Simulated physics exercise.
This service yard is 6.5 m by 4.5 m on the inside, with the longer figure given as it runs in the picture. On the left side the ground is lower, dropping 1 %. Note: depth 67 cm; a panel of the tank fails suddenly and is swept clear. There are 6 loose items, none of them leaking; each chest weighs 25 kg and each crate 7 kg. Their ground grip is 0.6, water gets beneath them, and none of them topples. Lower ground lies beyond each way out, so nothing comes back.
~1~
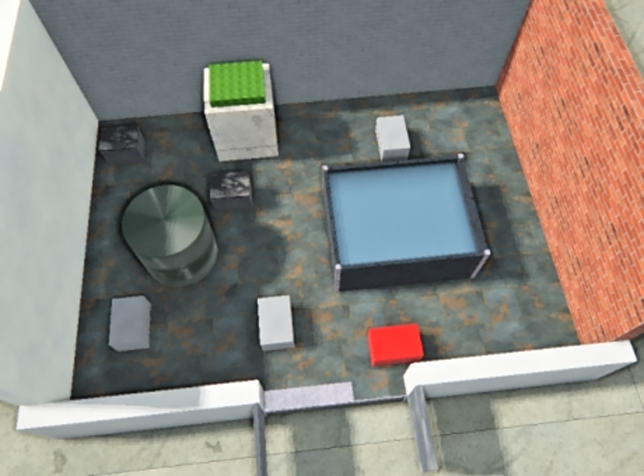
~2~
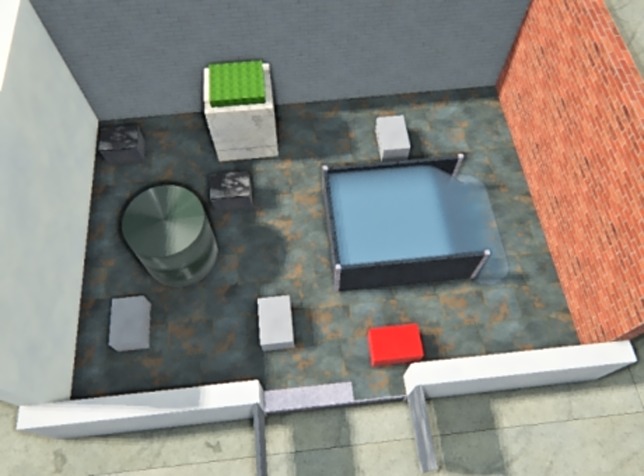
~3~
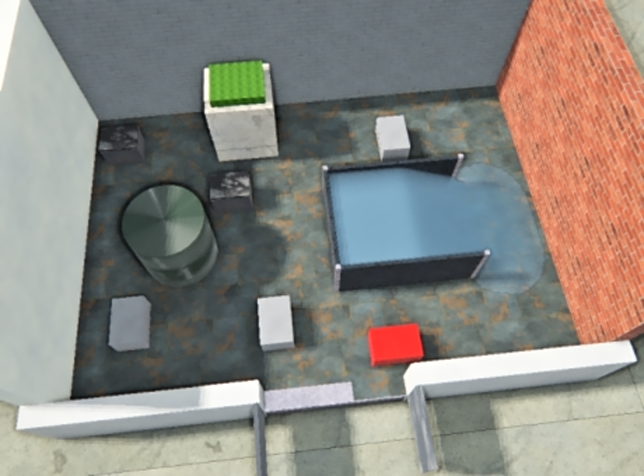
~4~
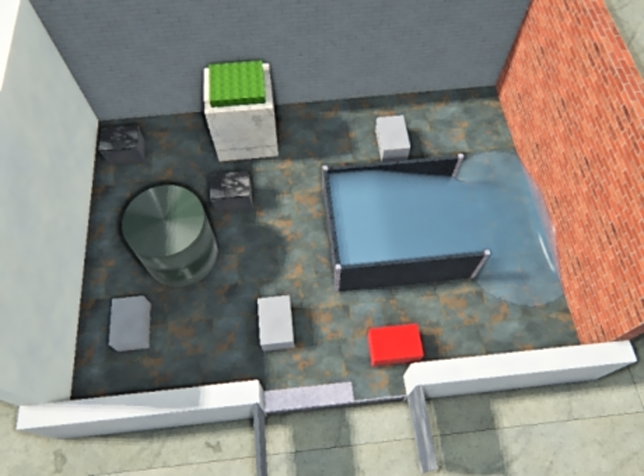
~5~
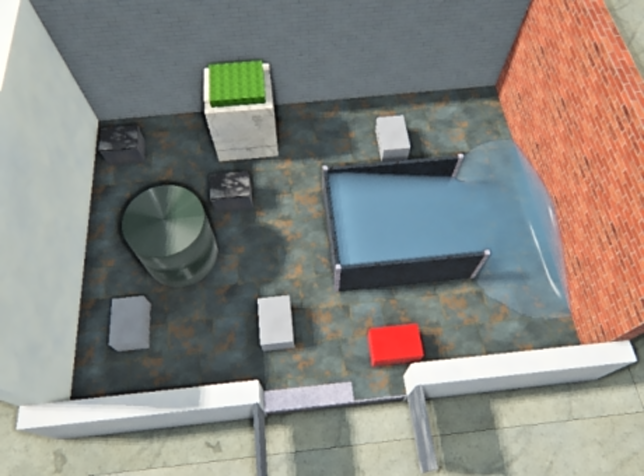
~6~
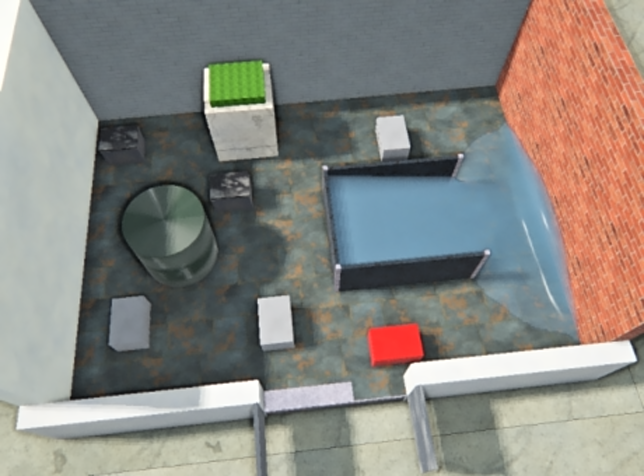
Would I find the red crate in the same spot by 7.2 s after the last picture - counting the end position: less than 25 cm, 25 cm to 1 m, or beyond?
Expect it to be swept a long way.
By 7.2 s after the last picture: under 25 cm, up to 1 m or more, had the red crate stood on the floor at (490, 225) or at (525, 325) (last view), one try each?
Respectively: It is shoved a long way; it is shoved a long way.
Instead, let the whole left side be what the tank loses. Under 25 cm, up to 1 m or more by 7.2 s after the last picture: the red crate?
Outcome for the red crate: It remains nearly still.
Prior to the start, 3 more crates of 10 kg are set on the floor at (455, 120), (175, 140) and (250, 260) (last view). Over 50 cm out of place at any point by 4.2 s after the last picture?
From first to last: Surpasses it, does not reach it, surpasses it.
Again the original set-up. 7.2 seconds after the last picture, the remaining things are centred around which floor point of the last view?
(171, 212).
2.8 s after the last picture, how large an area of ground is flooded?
That flooded area is roughly 21 m2.
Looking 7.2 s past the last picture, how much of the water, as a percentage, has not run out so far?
96 %.
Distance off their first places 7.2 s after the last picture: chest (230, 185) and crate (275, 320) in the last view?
Taking them in turn, the shifts are 0 cm and 250 cm.
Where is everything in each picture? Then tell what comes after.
The first frame shows the red crate at (396, 342), on the bottom; water covers 2.6 m2; 0 of 6 have shifted.
The second frame shows the red crate at (396, 342) rests on the ground; 3.4 m2 under water; 0 of 6 have shifted.
The third frame shows the red crate at (396, 342) rests on the ground; water covers 4.5 m2; 0 of 6 have shifted.
The fourth frame shows the red crate at (396, 342) rests on the ground; 5.2 m2 under water; 0 of 6 have shifted.
The fifth frame shows the red crate at (396, 342) rests on the ground; 5.5 m2 under water; 0 of 6 have shifted.
The sixth frame shows the red crate at (396, 342), on the bottom; 5.8 m2 under water; 0 of 6 have shifted.
Then, 0.9 s after the last picture the red crate is near (396, 342), 0.0 m from its start, aground; 0 of 6 are out; 0 afloat.
Then, 2.8 s after the last picture the red crate is near (195, 345), 2.5 m from its start, afloat; 0 of 6 are out; 2 afloat.
Then, 4.8 s after the last picture the red crate is near (90, 384), 3.6 m from its start, afloat; 0 of 6 are out; 4 afloat.
Then, 7.2 s after the last picture the red crate is near (105, 276), 3.8 m from its start, afloat; 0 of 6 are out; 4 afloat.
